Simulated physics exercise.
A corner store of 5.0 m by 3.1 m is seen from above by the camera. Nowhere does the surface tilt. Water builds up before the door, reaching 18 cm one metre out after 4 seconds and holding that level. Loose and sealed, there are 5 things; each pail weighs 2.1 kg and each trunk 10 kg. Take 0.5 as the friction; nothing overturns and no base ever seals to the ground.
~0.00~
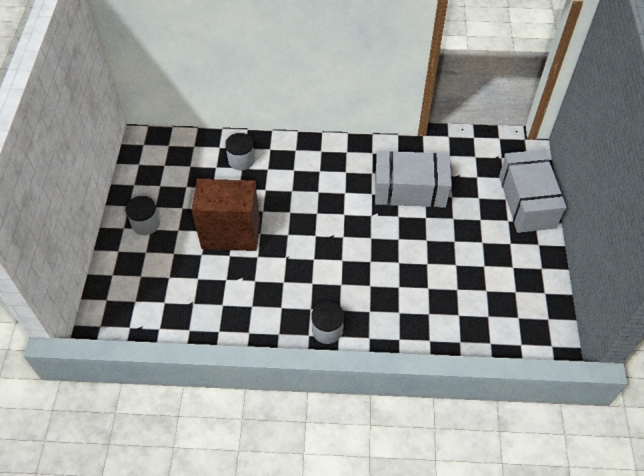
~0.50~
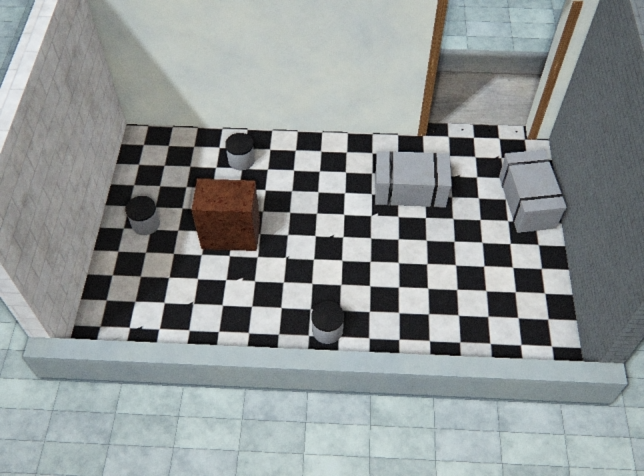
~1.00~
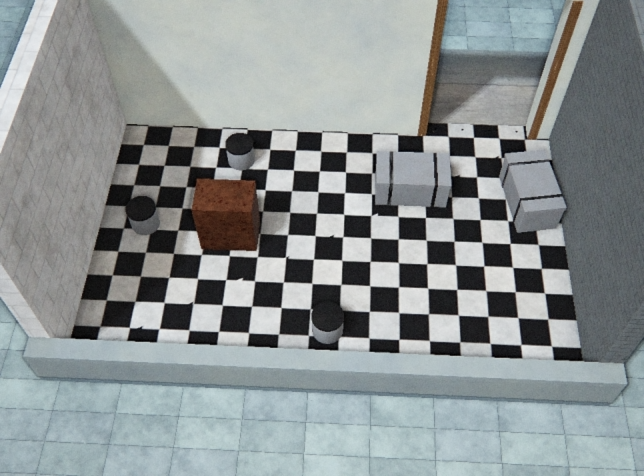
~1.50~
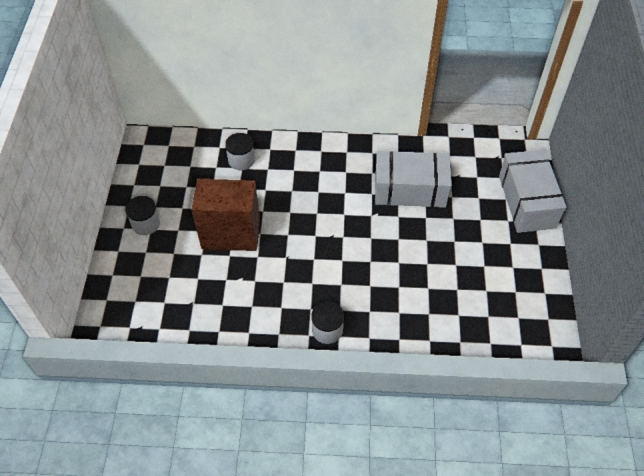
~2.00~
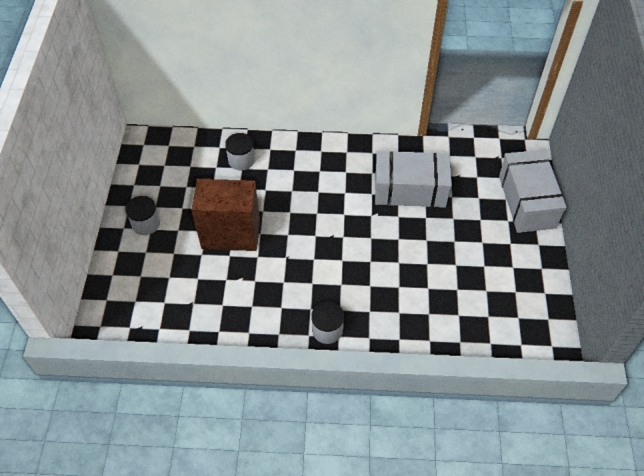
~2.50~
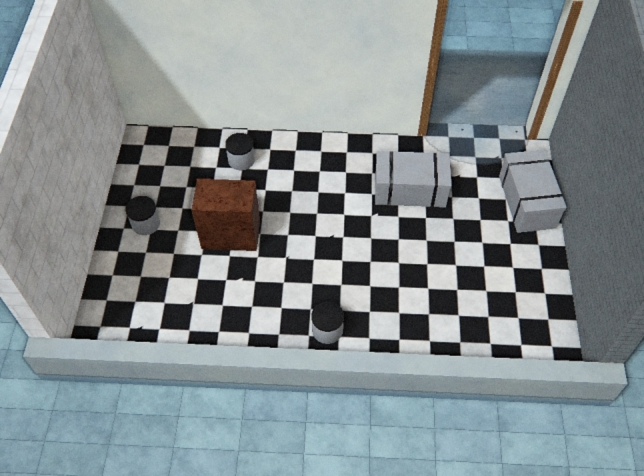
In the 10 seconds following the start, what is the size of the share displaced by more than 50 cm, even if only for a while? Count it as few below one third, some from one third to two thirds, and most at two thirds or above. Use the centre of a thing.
Some.
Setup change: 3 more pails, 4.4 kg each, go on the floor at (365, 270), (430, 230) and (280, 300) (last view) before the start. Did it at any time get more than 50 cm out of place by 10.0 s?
So, in the order asked, it's too far, too far and too far.
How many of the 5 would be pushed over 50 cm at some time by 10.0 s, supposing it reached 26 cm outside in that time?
Under that setup the answer is 4.
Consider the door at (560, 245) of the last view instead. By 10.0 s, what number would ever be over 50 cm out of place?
Then the count would be 5.
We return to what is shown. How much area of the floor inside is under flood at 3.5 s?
Some 1.5 m2.
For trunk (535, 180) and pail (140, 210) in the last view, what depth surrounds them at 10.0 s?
Some 6 cm at the first, some 3 cm at the second.
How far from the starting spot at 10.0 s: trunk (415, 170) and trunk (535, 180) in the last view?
140 cm and 300 cm respectively.
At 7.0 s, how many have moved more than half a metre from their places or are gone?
At that moment it comes to 2.
After 3.5 s 0 of 5 are over 50 cm from their spots; 0 afloat.
After 4.5 s 0 of 5 are over 50 cm from their spots; 0 afloat.
After 7.0 s 2 of 5 are over 50 cm from their spots; 2 afloat.
After 10.0 s 3 of 5 are over 50 cm from their spots, and 3 have been at some point; 2 afloat.
